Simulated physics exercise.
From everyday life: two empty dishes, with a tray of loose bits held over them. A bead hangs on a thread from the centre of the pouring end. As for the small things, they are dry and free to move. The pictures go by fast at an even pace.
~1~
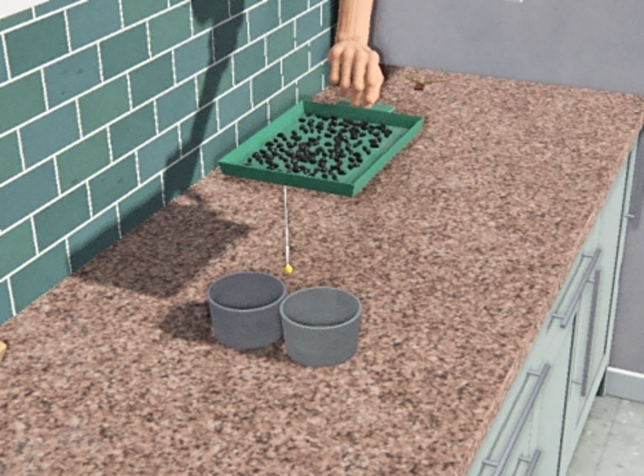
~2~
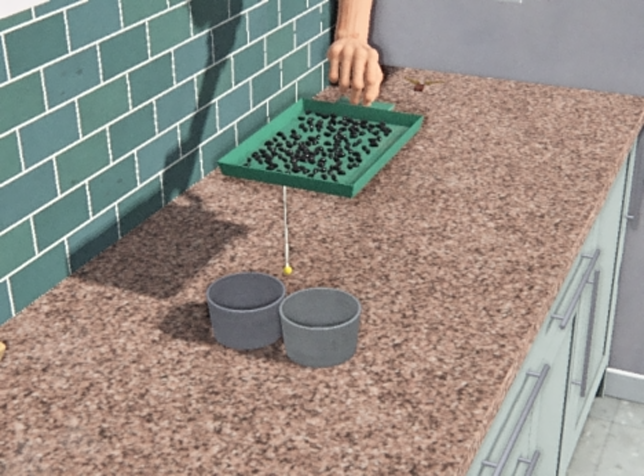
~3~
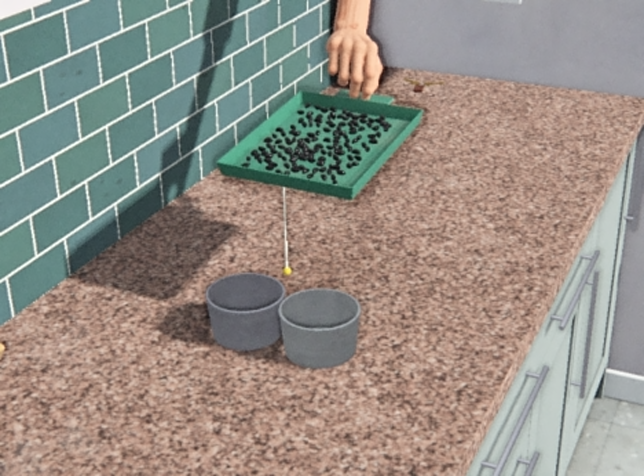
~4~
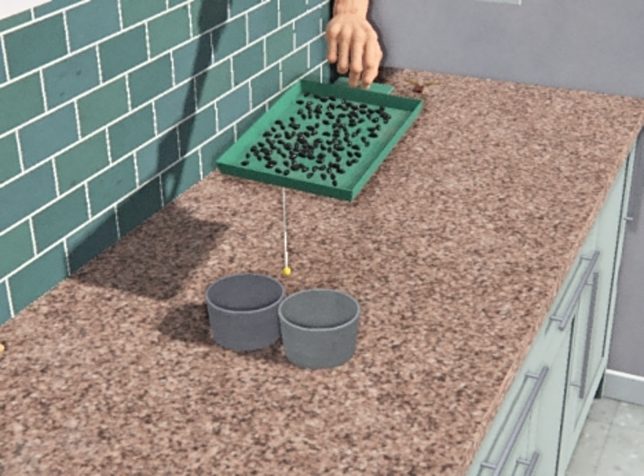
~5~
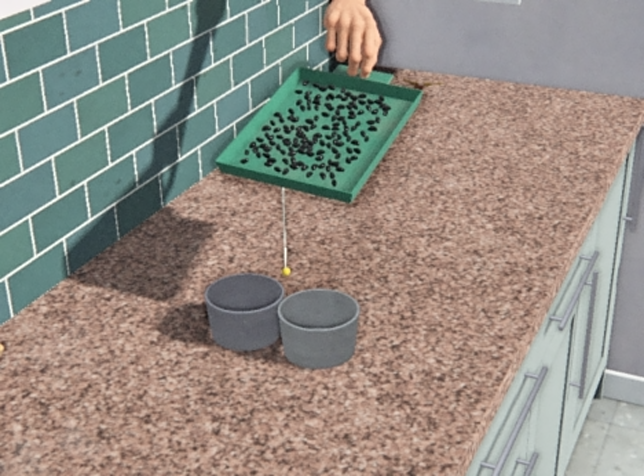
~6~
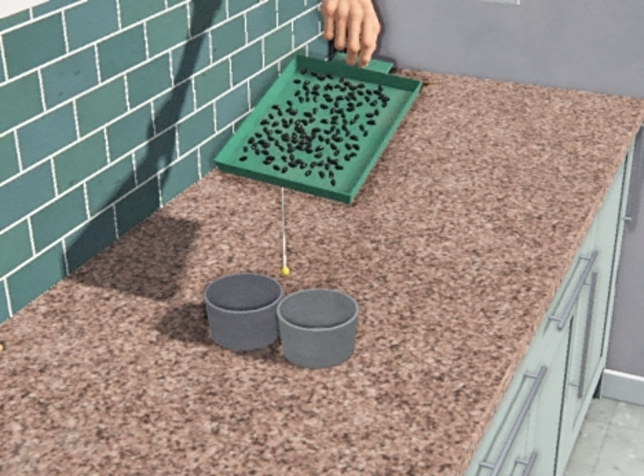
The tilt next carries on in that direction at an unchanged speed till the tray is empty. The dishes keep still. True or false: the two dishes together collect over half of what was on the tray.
True.
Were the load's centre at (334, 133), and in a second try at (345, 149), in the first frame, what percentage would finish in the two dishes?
About 90 %, then about 90 %.
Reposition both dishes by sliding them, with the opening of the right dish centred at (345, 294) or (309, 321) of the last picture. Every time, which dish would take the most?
Well, first the one further right, then the one further right.
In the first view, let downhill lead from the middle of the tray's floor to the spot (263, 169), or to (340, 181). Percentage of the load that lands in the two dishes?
Lab note: Try one about 30 %, try two about 50 %.
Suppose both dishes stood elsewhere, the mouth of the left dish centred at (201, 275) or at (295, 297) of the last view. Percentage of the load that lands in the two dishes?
Around 20 % followed by around 70 %.
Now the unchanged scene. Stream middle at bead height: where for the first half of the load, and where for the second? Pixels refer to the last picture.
The first part at (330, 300); the rest at (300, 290).
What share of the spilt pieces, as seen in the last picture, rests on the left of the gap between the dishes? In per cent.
40 %, roughly.
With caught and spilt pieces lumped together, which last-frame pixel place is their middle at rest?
Near (316, 344), more or less.
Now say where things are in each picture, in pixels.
In the first frame, corners of the pouring end at (223, 161) and (352, 183), level; middle of the load at (320, 149), black beans; left dish at (229, 325); right dish at (304, 343); bead on its thread at (288, 270).
In the second frame, corners of the pouring end at (222, 161) and (352, 184), level; middle of the load at (319, 149).
In the third frame, corners of the pouring end at (221, 161) and (351, 186), tipped barely, lowest at the right corner; middle of the load at (319, 146).
In the fourth frame, corners of the pouring end at (221, 161) and (351, 188), tipped a little, lowest at the right corner; middle of the load at (318, 141).
In the fifth frame, corners of the pouring end at (220, 160) and (350, 191), tipped a little, lowest at the right corner; middle of the load at (317, 135).
In the sixth frame, corners of the pouring end at (218, 159) and (349, 192), tipped clearly, lowest at the right corner; middle of the load at (316, 130); left dish at (226, 327); right dish at (301, 345).
Soon after the last picture, tray tipped steeply; nearly all on the tray; a stray few in the air.
A little later, tray tipped past a quarter turn; most on the tray; a small part in the right dish; a stray few in the left dish; a stray few outside both; a stray few in the air.
Later still, tray tipped past a quarter turn; about two thirds in the right dish; about a quarter in the left dish; about a quarter outside both; a stray few in the air.
At rest, tray tipped past a quarter turn; about two thirds in the right dish; about a quarter in the left dish; about a quarter outside both; a stray few in the air.
